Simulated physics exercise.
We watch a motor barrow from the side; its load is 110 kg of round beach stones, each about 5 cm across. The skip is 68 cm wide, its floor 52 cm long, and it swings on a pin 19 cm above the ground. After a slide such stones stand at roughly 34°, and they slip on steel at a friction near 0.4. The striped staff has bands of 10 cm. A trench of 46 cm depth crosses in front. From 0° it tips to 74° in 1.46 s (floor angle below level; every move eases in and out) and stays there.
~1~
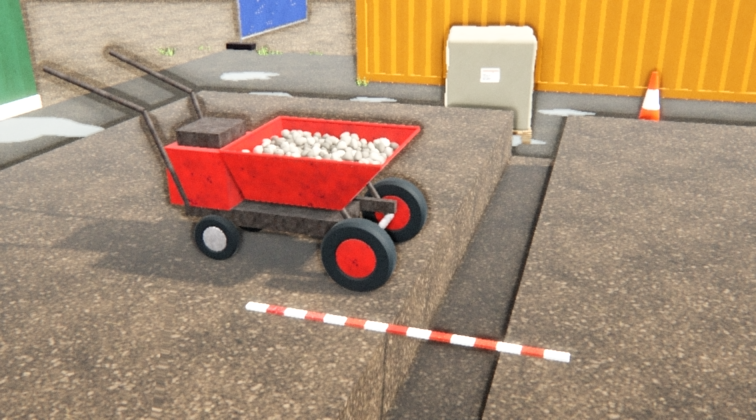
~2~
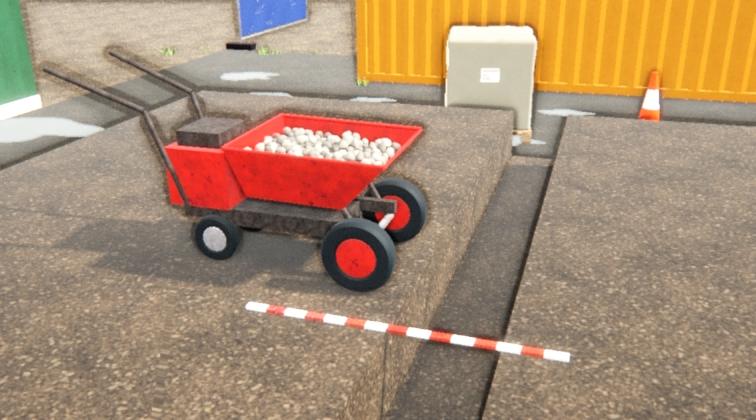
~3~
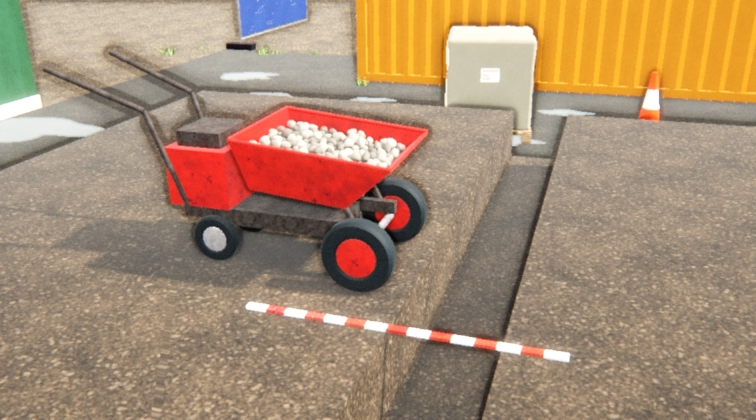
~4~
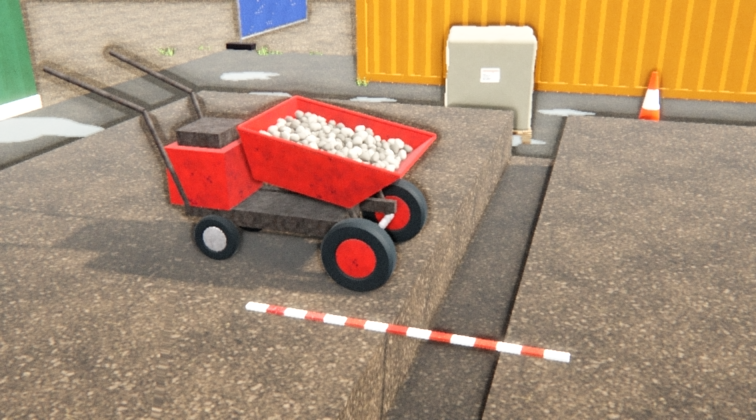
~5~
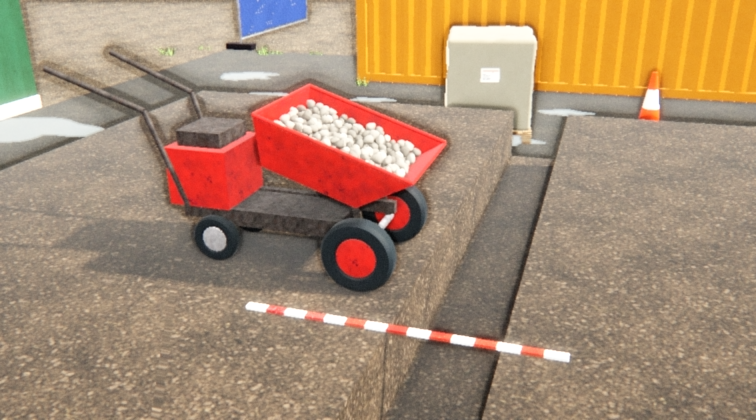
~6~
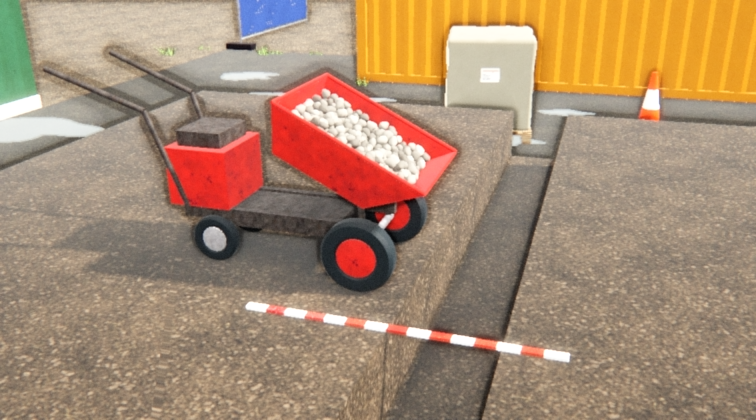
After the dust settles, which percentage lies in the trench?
Some 68 per cent of it.
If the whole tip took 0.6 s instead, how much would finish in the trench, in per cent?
It would be near 50 per cent.
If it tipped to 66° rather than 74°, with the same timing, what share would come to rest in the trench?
In that case some 65 per cent.
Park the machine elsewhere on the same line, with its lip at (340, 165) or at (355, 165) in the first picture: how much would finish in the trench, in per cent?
Near 100 per cent from the first place, 100 from the second.
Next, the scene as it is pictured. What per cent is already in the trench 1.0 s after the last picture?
Some 50 per cent.
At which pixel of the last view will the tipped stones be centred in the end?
Their middle is at about (500, 345).
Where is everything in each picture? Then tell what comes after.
Lip at (381, 167), floor tilted 0°, highest stones at (325, 141), in the first frame.
The skip is at 1°, its lip at (384, 168); the top of the load is at (308, 138), in the second frame.
Lip at (391, 171), floor tilted 5°, highest stones at (292, 131), in the third frame.
Lip at (401, 176), floor tilted 11°, highest stones at (294, 122), in the fourth frame.
The skip is at 19°, its lip at (412, 184); the top of the load is at (306, 112), in the fifth frame.
The skip is at 27°, its lip at (425, 195); the top of the load is at (319, 103), in the sixth frame.
Then, 0.5 s after the last picture the floor is at 63°, 98 % in the skip, 2 % in the trench; the foremost stones are at (484, 239).
Then, 1.0 s after the last picture the floor is at 74°, 23 % in the skip, 50 % in the trench, 27 % past the trench; the foremost stones are at (613, 280).
Then, 1.3 s after the last picture the floor is at 74°, 3 % in the skip, 64 % in the trench, 33 % past the trench; the foremost stones are at (708, 306).
Then, 3.3 s after the last picture the floor is at 74°, 0 % in the skip, 68 % in the trench, 32 % past the trench; the foremost stones are past the picture's edge.
